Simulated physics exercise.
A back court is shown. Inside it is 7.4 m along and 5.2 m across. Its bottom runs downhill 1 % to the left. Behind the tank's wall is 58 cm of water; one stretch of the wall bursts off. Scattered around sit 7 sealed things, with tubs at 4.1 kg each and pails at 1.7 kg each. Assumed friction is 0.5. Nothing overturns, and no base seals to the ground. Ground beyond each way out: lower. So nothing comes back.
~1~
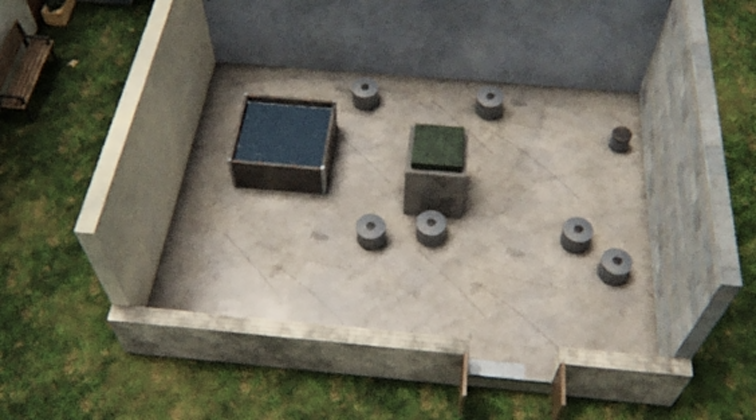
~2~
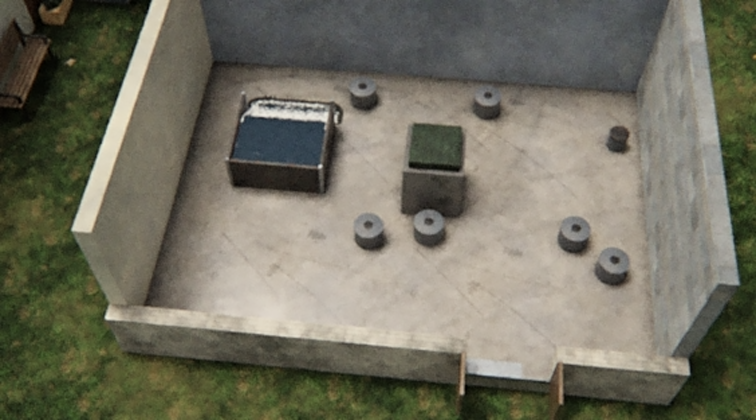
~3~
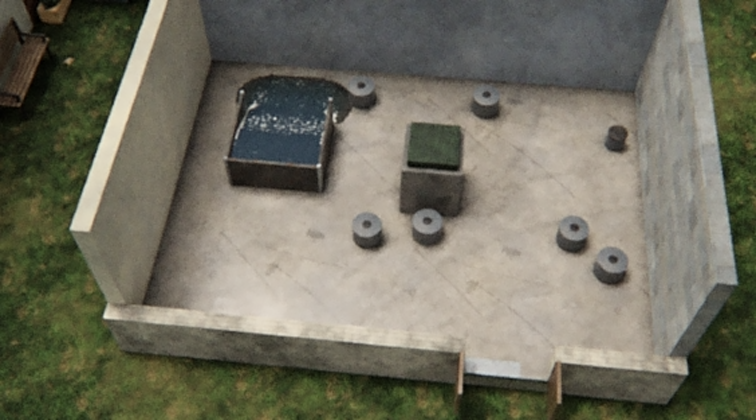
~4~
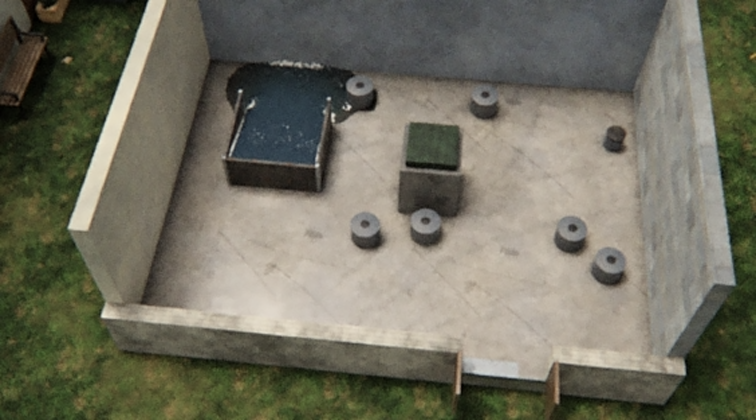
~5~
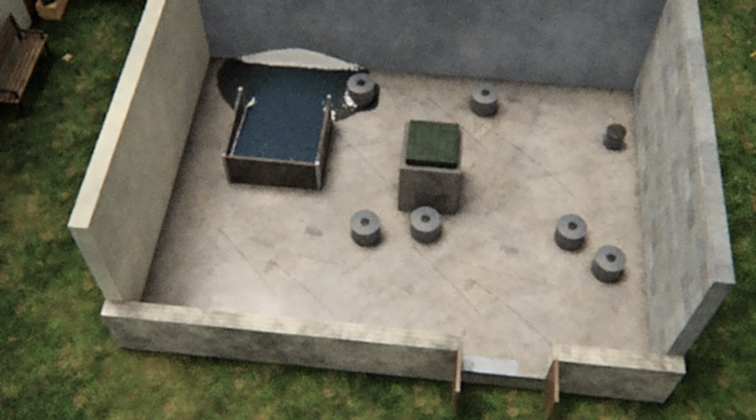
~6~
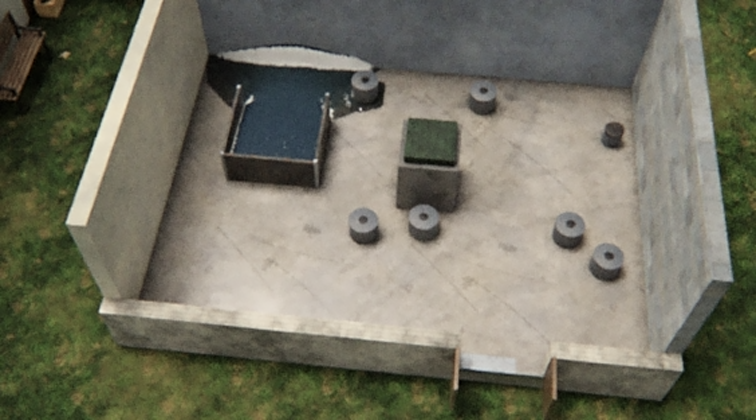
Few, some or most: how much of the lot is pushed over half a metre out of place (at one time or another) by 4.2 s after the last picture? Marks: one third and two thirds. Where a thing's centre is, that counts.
Share: From one to two thirds.
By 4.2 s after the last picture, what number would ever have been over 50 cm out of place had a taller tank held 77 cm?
So the tally would be 4.
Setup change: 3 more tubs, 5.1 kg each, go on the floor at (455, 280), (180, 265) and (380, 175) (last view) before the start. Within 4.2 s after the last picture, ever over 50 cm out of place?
The first comes out within the limit, the second beyond the limit, the third within the limit.
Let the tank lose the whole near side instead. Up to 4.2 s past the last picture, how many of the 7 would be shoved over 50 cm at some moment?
0.
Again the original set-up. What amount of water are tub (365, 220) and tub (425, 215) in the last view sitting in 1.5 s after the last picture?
Close to 0 and 0 centimetres.
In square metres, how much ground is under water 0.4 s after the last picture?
That flooded area is roughly 5.5 m2.
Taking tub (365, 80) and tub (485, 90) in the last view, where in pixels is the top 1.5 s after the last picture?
(443, 112) and (507, 104), roughly.
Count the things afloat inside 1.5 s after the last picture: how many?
By my count, 0.
Then, 0.4 s after the last picture 0 of 7 are over 50 cm from their spots; 0 afloat.
Then, 1.5 s after the last picture 1 of 7 are over 50 cm from their spots; 0 afloat.
Then, 2.8 s after the last picture 2 of 7 are over 50 cm from their spots; 0 afloat.
Then, 4.2 s after the last picture 3 of 7 are over 50 cm from their spots, and 3 have been at some point; 2 afloat.
